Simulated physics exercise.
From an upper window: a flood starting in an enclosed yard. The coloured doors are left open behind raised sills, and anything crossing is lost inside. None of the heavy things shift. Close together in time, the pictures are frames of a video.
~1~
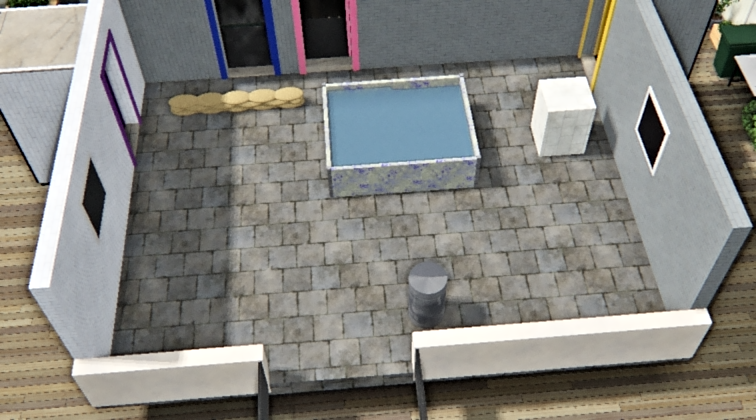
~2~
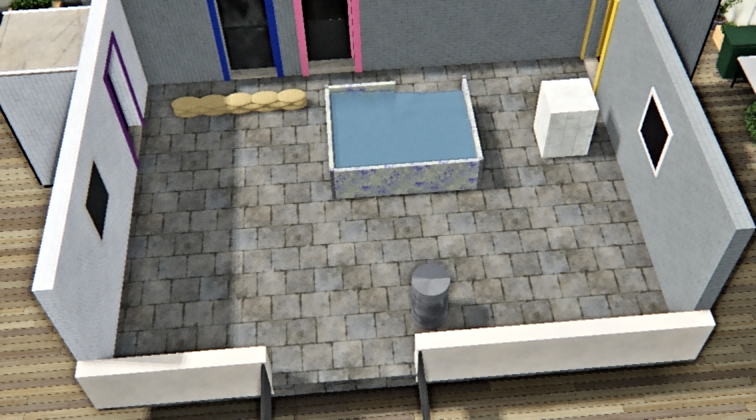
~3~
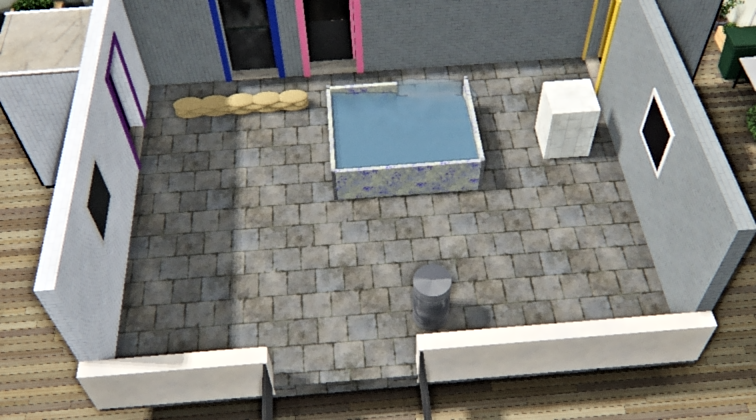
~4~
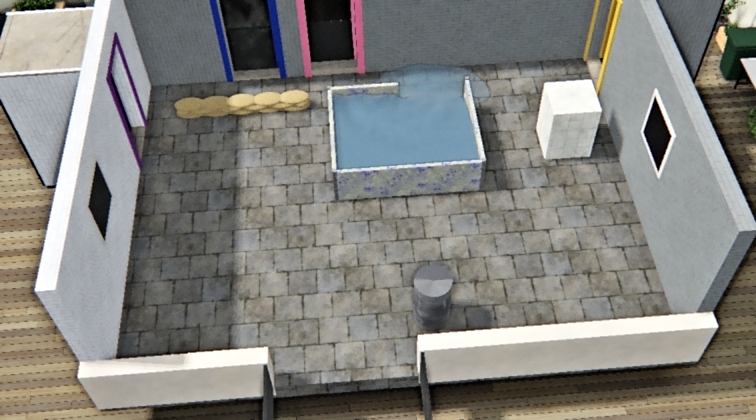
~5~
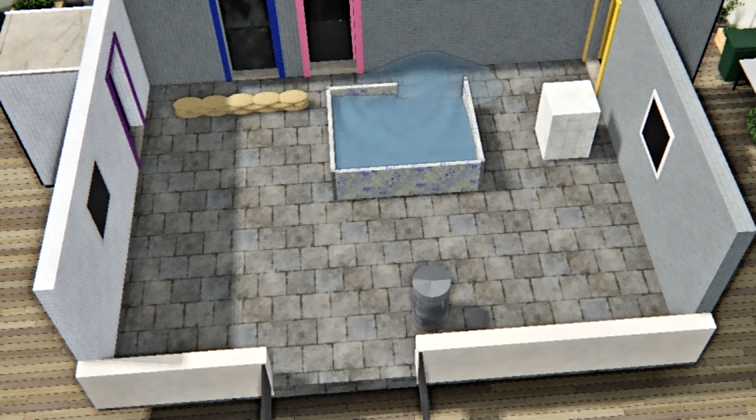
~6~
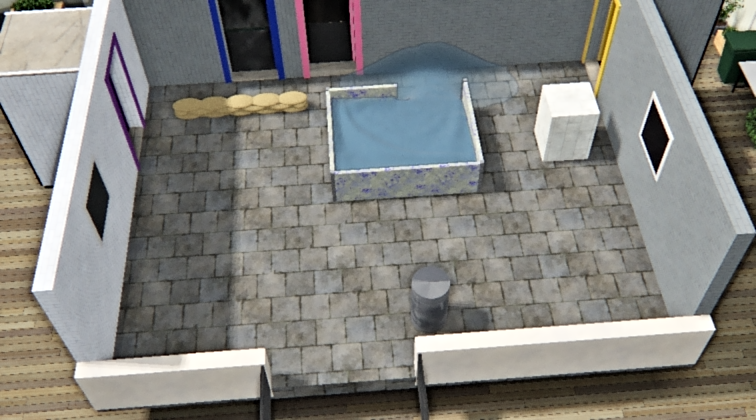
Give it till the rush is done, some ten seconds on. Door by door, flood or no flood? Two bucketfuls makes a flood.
Most likely the blue door gets too much water; most likely the yellow door gets too much water; most likely the pink door gets two buckets or less; most likely the purple door gets two buckets or less.
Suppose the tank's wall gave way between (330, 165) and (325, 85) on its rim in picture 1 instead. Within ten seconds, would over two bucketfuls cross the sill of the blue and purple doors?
Then: Blue door lets less in, purple door lets more in.
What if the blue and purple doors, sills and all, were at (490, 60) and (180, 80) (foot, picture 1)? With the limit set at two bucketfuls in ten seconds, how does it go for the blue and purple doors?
Put simply, the blue door tops the mark and the purple door tops the mark.
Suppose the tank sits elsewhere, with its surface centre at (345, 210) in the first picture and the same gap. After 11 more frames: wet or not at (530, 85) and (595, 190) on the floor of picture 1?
Point 1: Soaked through; point 2: Not wet.
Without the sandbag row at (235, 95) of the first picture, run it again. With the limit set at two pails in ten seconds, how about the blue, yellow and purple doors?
The blue door falls short, the yellow door exceeds it, the purple door exceeds it.
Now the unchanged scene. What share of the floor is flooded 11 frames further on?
Roughly 20 per cent.
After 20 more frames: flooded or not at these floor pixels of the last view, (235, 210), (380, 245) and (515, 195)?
Result, in the order given: Wetted / not wetted / not wetted.
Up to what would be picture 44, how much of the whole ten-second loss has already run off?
Share gone by then: About 80 %.
A moment on, water covers 10 % of the floor; the blue door not reached, the yellow door not reached, the pink door wet at the sill, nothing in, the purple door not reached.
Next, water covers 20 % of the floor; the blue door wet at the sill, nothing in, the yellow door far over two buckets in, the pink door wet at the sill, nothing in, the purple door not reached.
Then, water covers 40 % of the floor; the blue door under two buckets in, the yellow door far over two buckets in, the pink door wet at the sill, nothing in, the purple door wet at the sill, nothing in.
Later, water covers 65 % of the floor; the blue door over two buckets in, the yellow door far over two buckets in, the pink door wet at the sill, nothing in, the purple door wet at the sill, nothing in.
In the end, water covers 90 % of the floor; the blue door over two buckets in, the yellow door far over two buckets in, the pink door wet at the sill, nothing in, the purple door wet at the sill, nothing in.
